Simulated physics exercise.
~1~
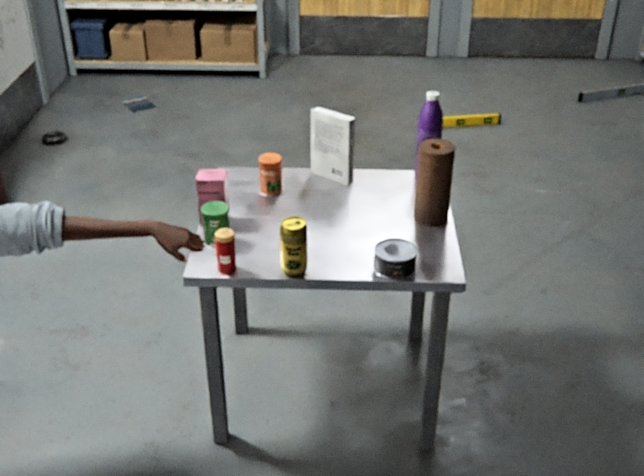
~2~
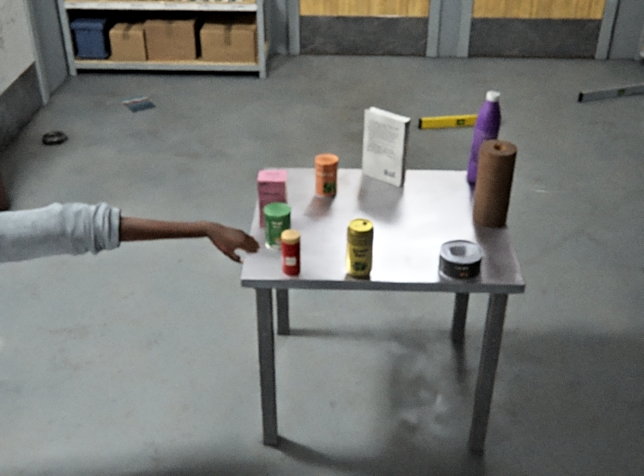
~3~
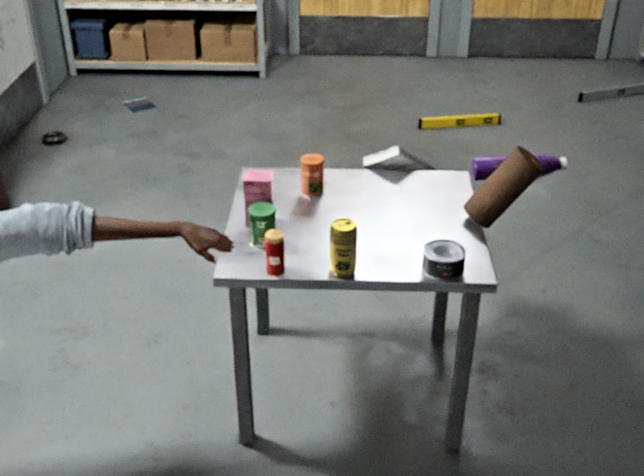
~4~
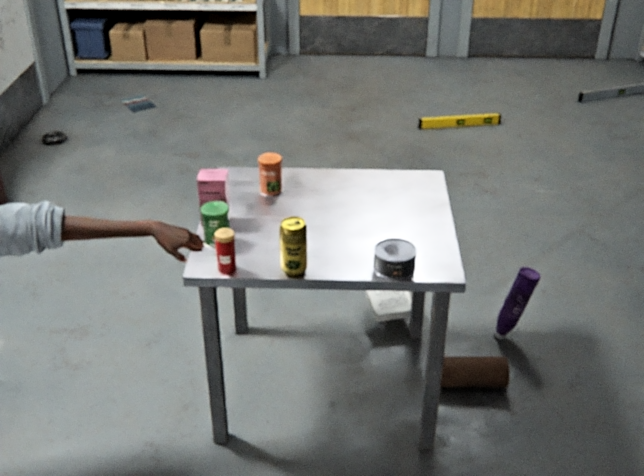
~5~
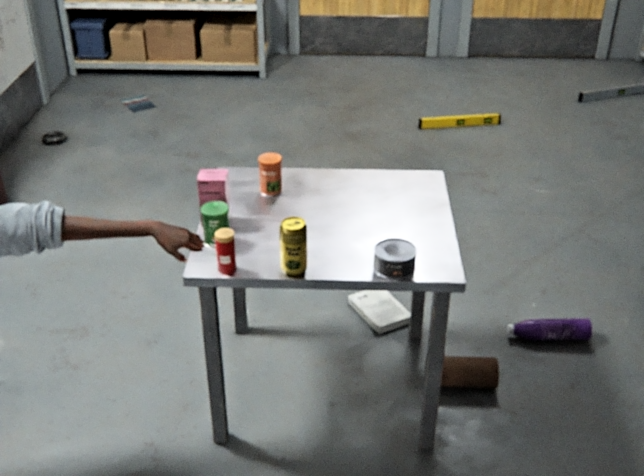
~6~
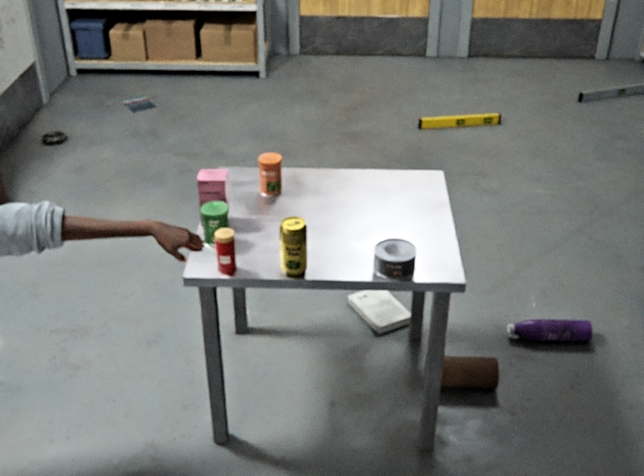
A pale-topped table with grey legs stands in a grey-floored workshop, seen from slightly above, with a hand at its left edge. On it are a pink carton, green tin, red shaker and orange tin at left, a yellow can near the front, a black tub at front right, and a white book, purple bottle and brown roll toward the back and right. The table slides right with everything upright, then moves back left. The book, bottle and roll topple and fall off. They settle on the floor, while the other six items remain standing on top.
